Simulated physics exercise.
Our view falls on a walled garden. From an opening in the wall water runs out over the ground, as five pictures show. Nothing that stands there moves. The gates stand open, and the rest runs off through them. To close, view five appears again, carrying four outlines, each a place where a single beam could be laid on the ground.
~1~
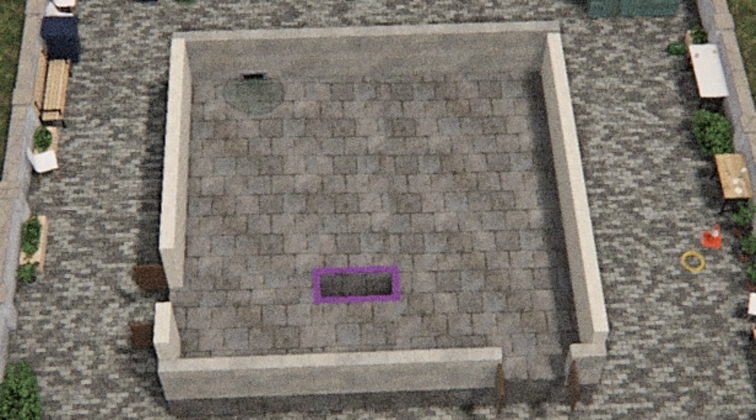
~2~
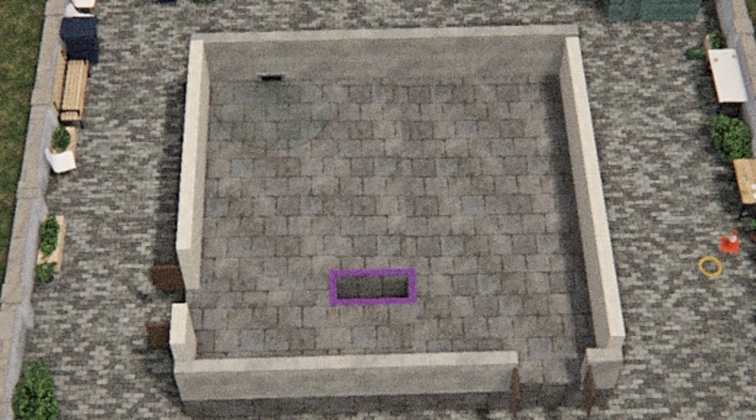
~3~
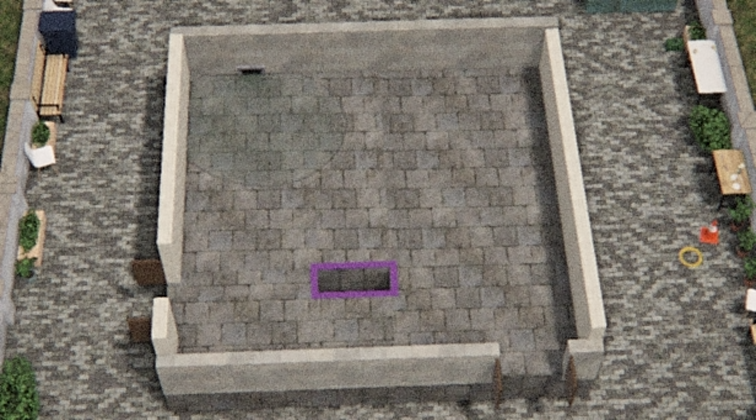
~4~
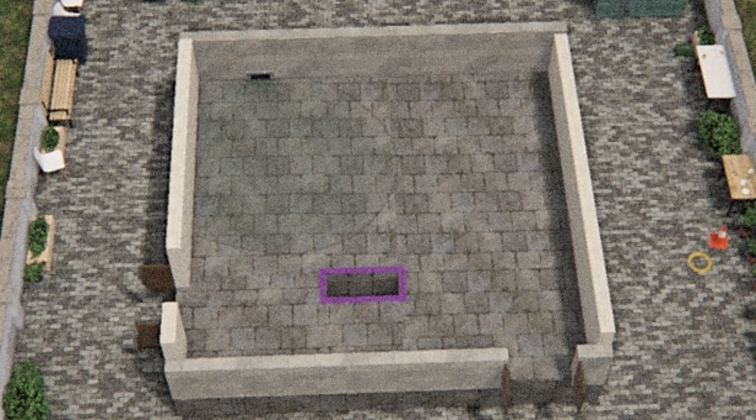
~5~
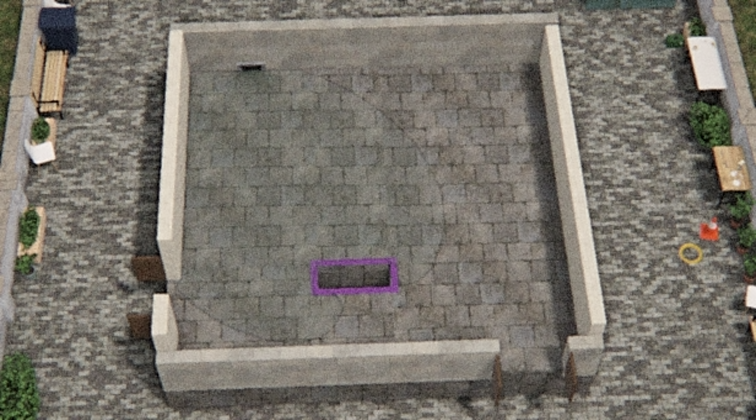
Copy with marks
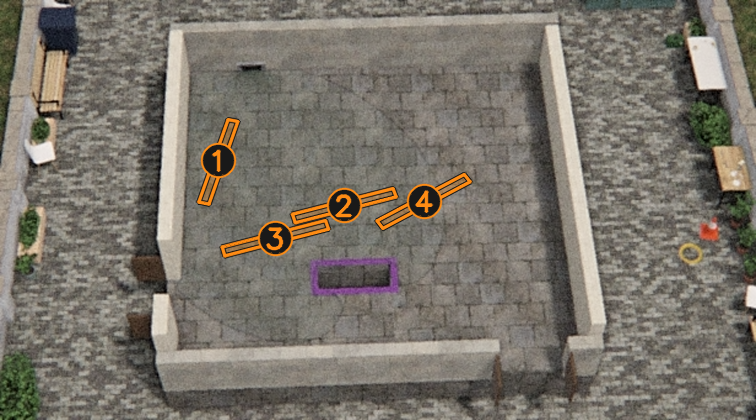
At the start, a small dark patch of water lies below an outlet in the far wall of a paved, walled yard, near the left corner. The thin sheet spreads toward the near side and the right, darkening the paving, and finally reaches the purple-edged gully, as the view shifts slightly.
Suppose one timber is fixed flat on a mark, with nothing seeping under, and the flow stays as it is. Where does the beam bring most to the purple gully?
Position 4.
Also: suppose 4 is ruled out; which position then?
Here it is position 1.
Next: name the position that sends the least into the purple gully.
It is 2.
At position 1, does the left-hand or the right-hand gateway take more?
The right one.
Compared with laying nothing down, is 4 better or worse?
Position 4 is better.
On the marked copy, 1 from (203, 203) to (232, 120); 2 from (293, 218) to (394, 192); 3 from (223, 251) to (327, 224); 4 from (380, 224) to (467, 178).
If 1 is chosen, about 30 % of the stream runs into the purple gully, about 69 % out by the gates.
If 2 is chosen, about 10 % of the stream runs into the purple gully, about 88 % out by the gates.
If 3 is chosen, about 16 % of the stream runs into the purple gully, about 82 % out by the gates.
If 4 is chosen, about 46 % of the stream runs into the purple gully, about 53 % out by the gates.
